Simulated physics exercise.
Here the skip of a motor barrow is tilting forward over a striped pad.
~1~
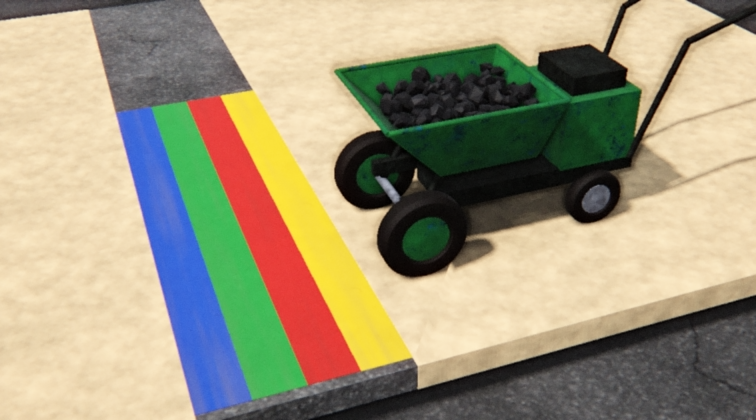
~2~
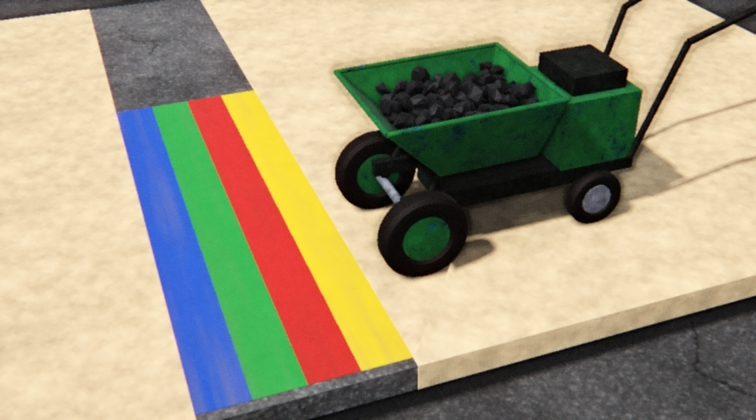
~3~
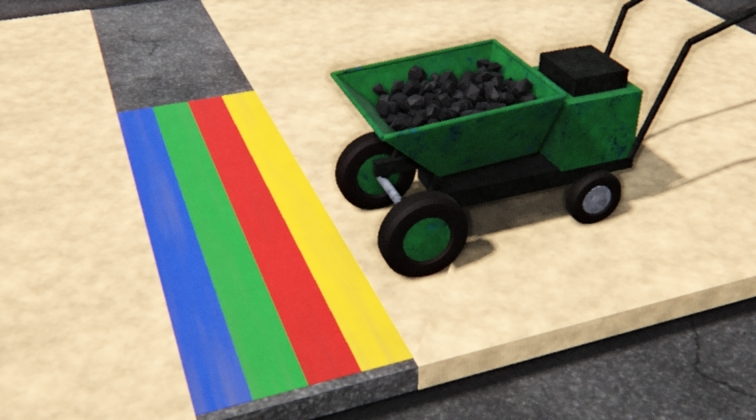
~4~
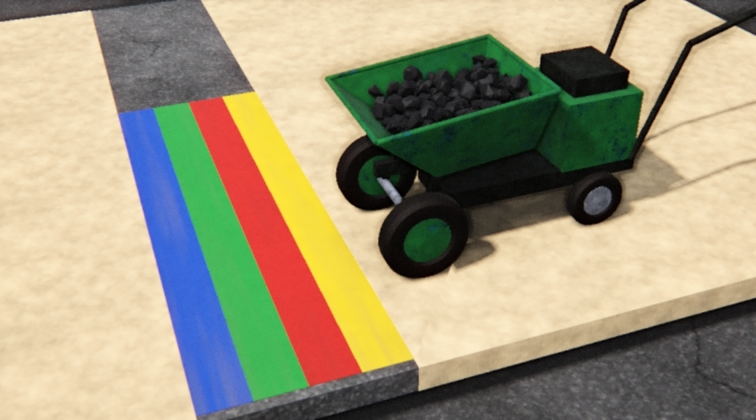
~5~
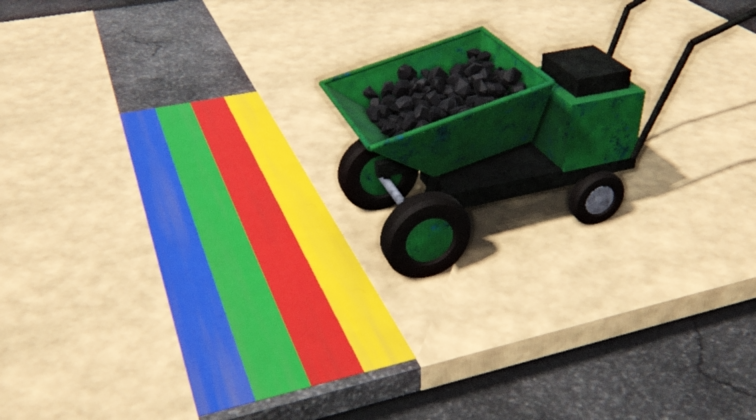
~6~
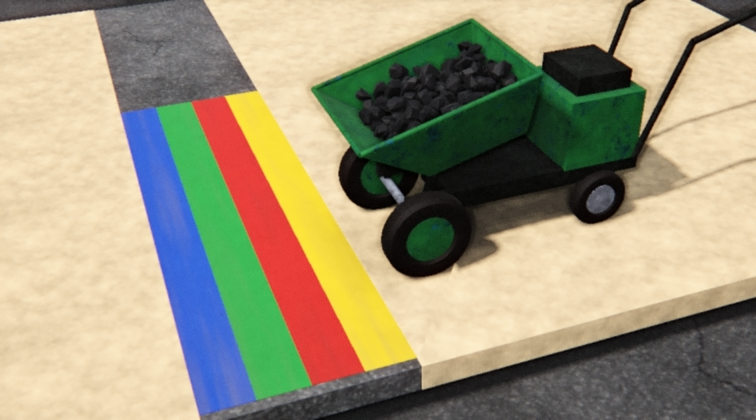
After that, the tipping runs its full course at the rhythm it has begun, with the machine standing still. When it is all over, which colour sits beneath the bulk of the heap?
The bulk sits over the green colour.
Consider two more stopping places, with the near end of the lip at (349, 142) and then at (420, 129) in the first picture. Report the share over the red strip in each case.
In order, close to 0 and 40 in a hundred.
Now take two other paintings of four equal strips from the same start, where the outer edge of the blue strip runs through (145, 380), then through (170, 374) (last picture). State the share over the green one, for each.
About 40 %, then 40 %.
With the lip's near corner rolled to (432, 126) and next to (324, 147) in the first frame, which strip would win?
First attempt: The red strip. Second attempt: The strip in blue.
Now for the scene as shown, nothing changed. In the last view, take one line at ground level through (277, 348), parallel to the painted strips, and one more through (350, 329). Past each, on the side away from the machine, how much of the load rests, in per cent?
About 60 and 100 %.
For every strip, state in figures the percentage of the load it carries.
So the yellow strip ends with 0 %, the red strip with 25 %, the green strip with 35 % and the blue strip with 20 %.
Soon after the last picture, skip tipped steeply; all in the skip.
A little later, skip tipped right over; most in the skip; a small part over the red strip; a small part over the green strip; a stray few falling.
Later still, skip tipped right over; a small part in the skip; a stray few over the yellow strip; a small part over the red strip; about a third over the green strip; about a quarter over the blue strip; a small part off the paint.
At rest, skip tipped right over; a stray few in the skip; a stray few over the yellow strip; about a quarter over the red strip; about a third over the green strip; about a quarter over the blue strip; a small part off the paint.
